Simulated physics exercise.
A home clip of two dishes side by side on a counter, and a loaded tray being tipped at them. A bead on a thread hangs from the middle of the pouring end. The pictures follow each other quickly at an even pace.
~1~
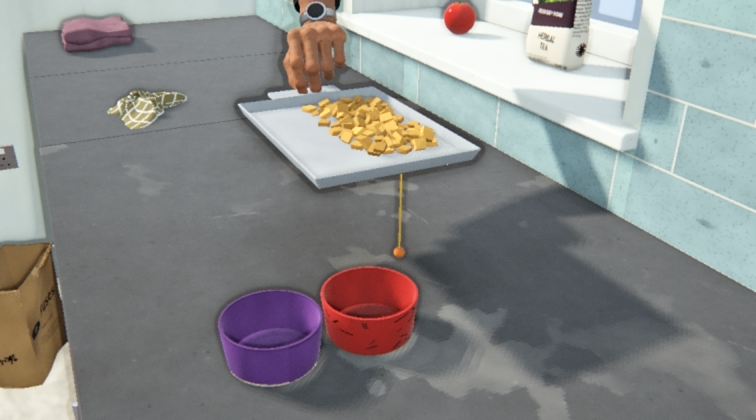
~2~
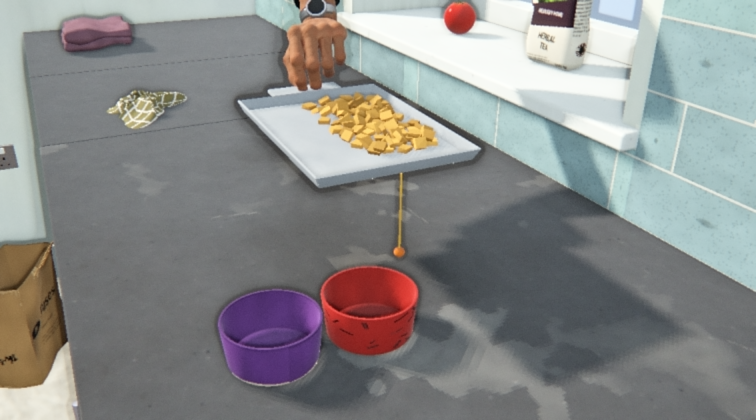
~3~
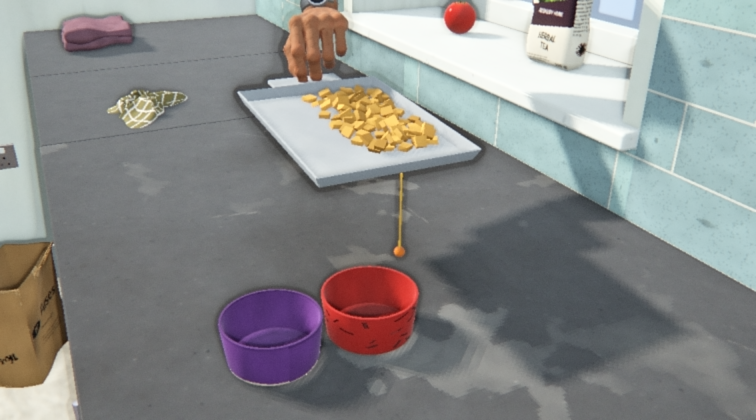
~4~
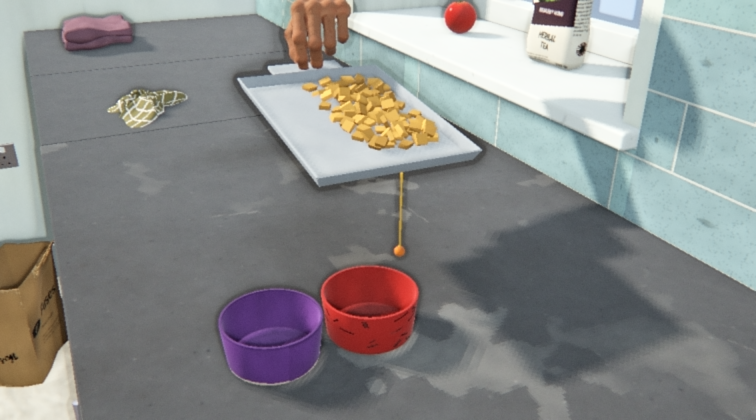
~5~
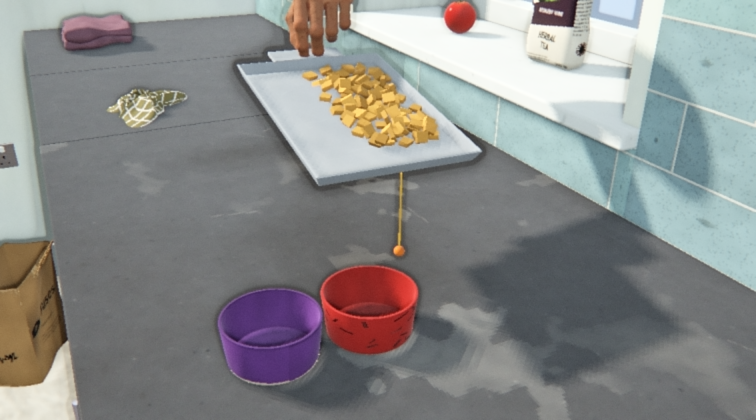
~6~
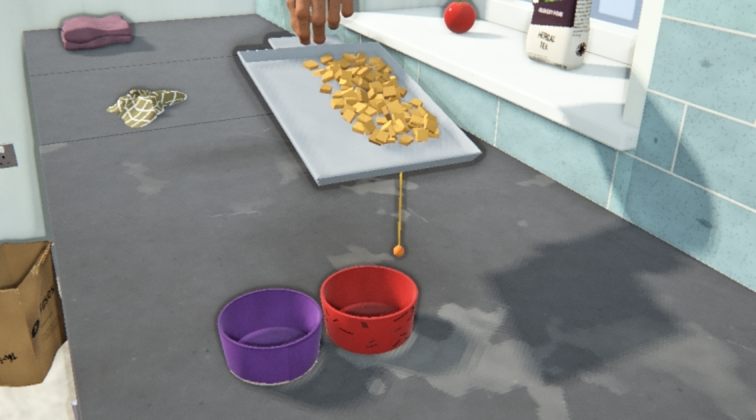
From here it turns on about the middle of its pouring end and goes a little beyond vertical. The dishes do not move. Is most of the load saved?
Together they catch less than half.
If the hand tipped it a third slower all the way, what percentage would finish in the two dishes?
It comes to 20 per cent or so.
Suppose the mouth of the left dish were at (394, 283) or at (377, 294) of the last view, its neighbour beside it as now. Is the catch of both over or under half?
First most of it, then above a half.
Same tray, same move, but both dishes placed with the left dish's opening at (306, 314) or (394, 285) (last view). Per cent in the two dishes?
In turn 40 and 90 in a hundred.
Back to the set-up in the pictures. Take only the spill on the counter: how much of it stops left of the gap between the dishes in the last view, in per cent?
It comes to 0 per cent or so.
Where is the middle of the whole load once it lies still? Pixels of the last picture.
Around (458, 311).
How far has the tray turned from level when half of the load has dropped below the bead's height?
Roughly 75°.
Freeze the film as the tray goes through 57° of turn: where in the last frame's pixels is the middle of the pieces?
Near (438, 147).
Soon after the last picture, tray tipped steeply; nearly all on the tray; a stray few outside both; a small part in the air.
A little later, tray tipped right over; about a quarter on the tray; a small part in the right dish; about half outside both; a small part in the air.
Later still, tray tipped past a quarter turn; about a quarter in the right dish; most outside both.
At rest, tray tipped past a quarter turn; none in the left dish; about a quarter in the right dish; most outside both.
